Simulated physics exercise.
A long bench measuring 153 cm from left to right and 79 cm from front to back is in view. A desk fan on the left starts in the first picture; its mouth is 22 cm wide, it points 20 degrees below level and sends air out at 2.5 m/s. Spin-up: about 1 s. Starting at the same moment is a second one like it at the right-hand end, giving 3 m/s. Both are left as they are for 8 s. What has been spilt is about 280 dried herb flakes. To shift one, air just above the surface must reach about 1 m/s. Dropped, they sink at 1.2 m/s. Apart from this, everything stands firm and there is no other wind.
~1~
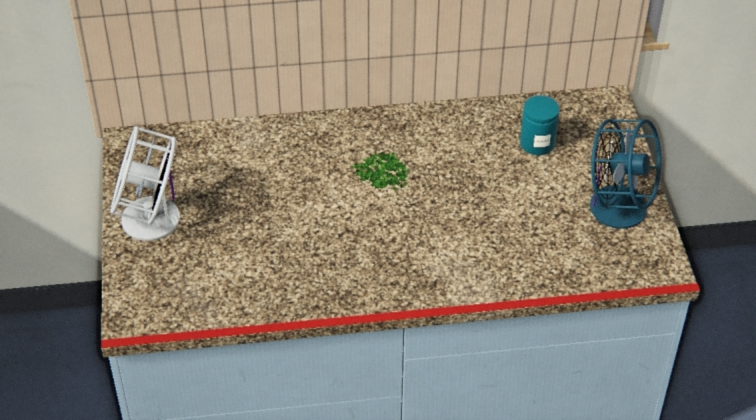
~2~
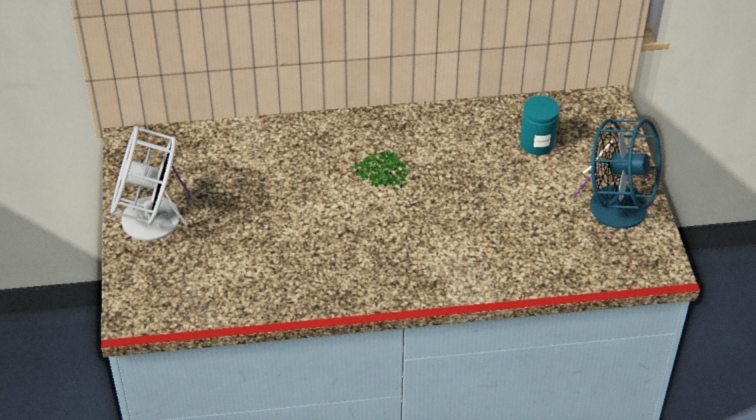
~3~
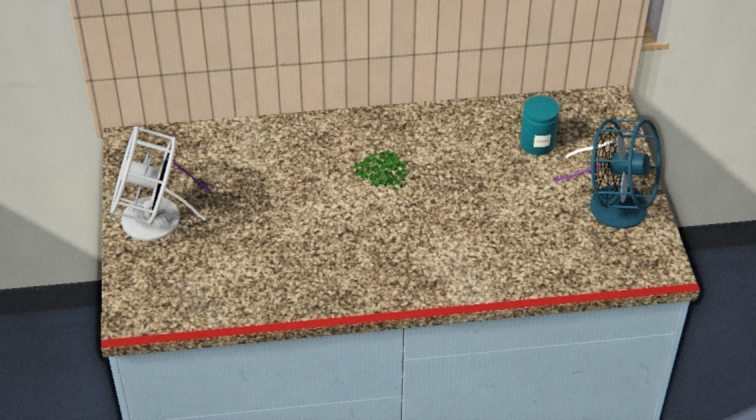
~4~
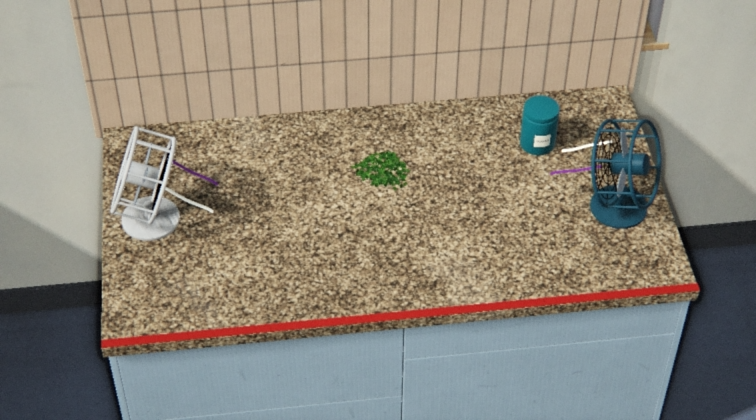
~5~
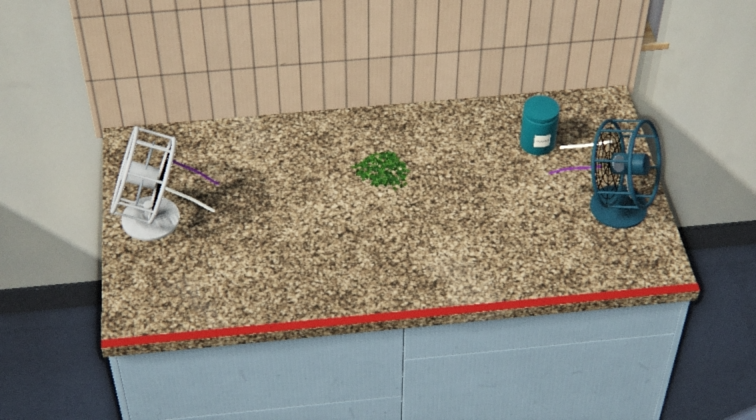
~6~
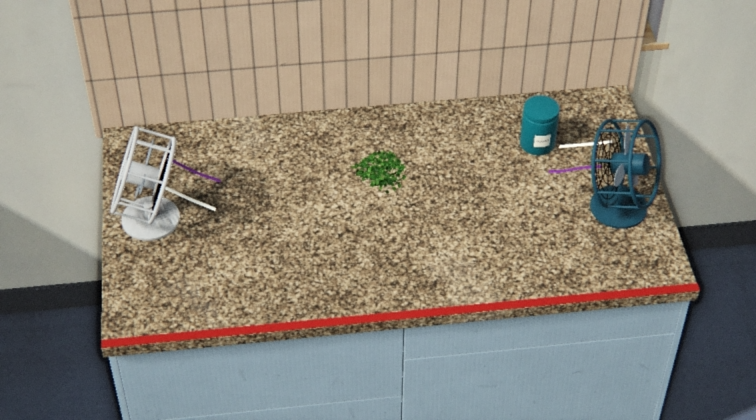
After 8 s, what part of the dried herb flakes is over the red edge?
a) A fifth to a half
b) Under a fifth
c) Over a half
Option b: Under a fifth.
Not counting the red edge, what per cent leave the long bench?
It comes out at some 100 %.
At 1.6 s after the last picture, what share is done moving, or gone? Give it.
The share is about 100 %.
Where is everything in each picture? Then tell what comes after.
In the first picture, the middle of the dried herb flakes is near (382, 171), none has stirred yet, the mouth of the desk fan is at (144, 175) and that of the second one at (627, 164).
In the second picture, the middle of the dried herb flakes is near (382, 169), none has stirred yet and the red edge is centred on (406, 319).
In the third picture, the middle of the dried herb flakes is near (382, 169), none has stirred yet and the top of a jar is at (542, 107).
In the fourth picture, the middle of the dried herb flakes is near (382, 169) and none has stirred yet.
In the fifth picture, the middle of the dried herb flakes is near (382, 169) and none has stirred yet.
In the sixth picture, the middle of the dried herb flakes is near (382, 169), the farthest in sight from the desk fan is at (402, 165) and about 5 % have left their places.
Then, 0.7 s after the last picture, 77 % are still on the top, 0 % are over the red edge; the middle of those left on the top is near (178, 123).
Then, 1.6 s after the last picture, 1 % are still on the top, 1 % are over the red edge.
Then, 3.5 s after the last picture, 0 % are still on the top, 1 % are over the red edge.
Then, 7.1 s after the last picture, at the end, 1 % are over the red edge.
